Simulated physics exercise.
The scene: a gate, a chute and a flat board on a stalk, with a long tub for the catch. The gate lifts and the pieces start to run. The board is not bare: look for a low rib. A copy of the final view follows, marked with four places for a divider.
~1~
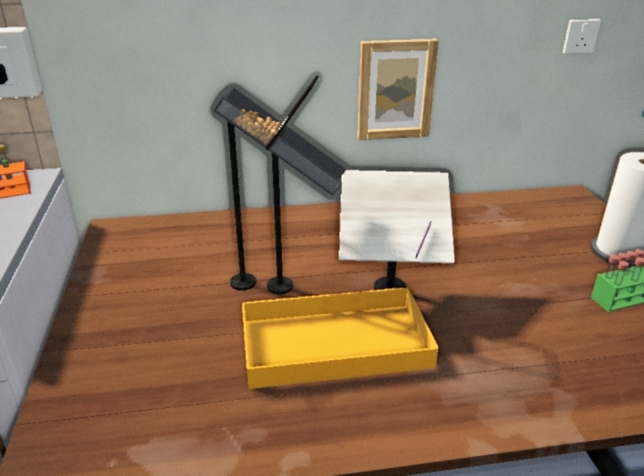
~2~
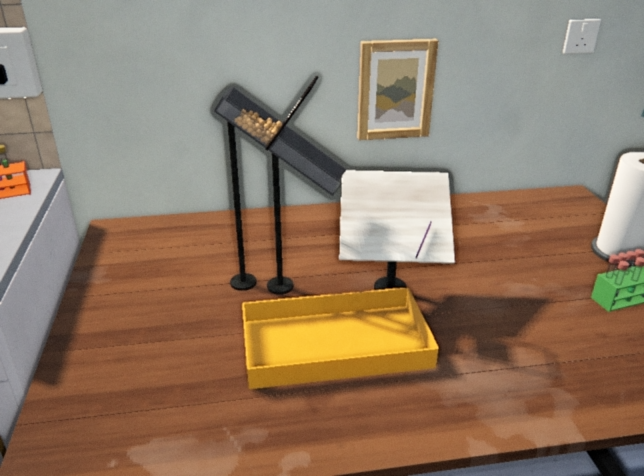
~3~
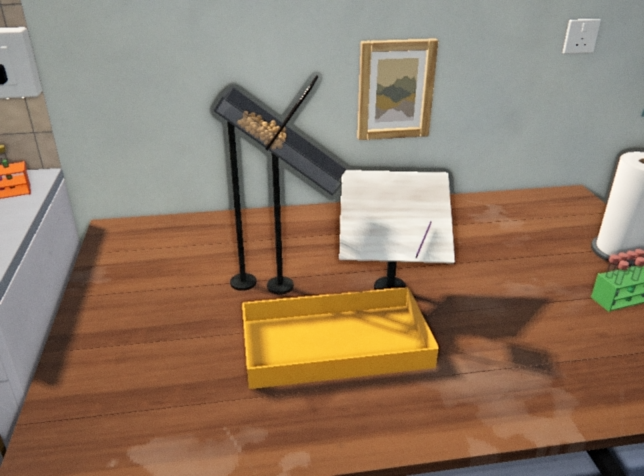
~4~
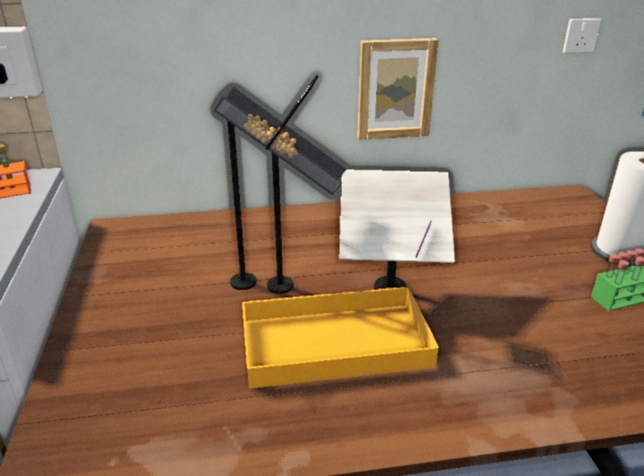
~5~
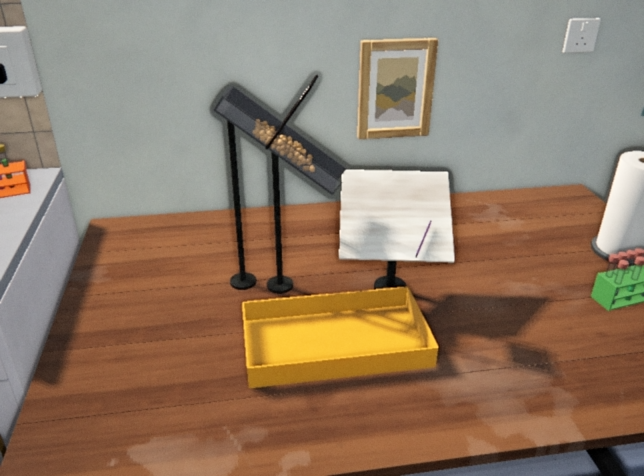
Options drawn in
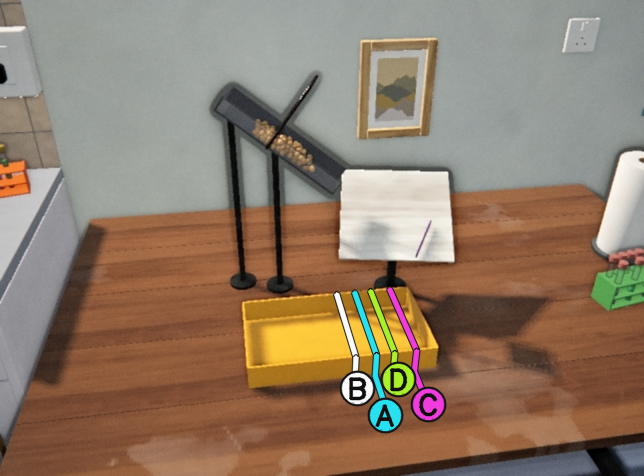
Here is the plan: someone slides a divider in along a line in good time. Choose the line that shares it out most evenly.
Take C.
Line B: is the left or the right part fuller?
Right.
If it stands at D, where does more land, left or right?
More lands on the right.
On the marked copy, line A crosses the front rim at (376, 354); line B crosses the front rim at (355, 356); line C crosses the front rim at (416, 350); line D crosses the front rim at (394, 352).
With A, of what is caught, a small part on the left of the divider, nearly all on the right.
With B, of what is caught, none on the left of the divider, all on the right.
With C, of what is caught, about half on the left of the divider, about half on the right.
With D, of what is caught, a small part on the left of the divider, nearly all on the right.
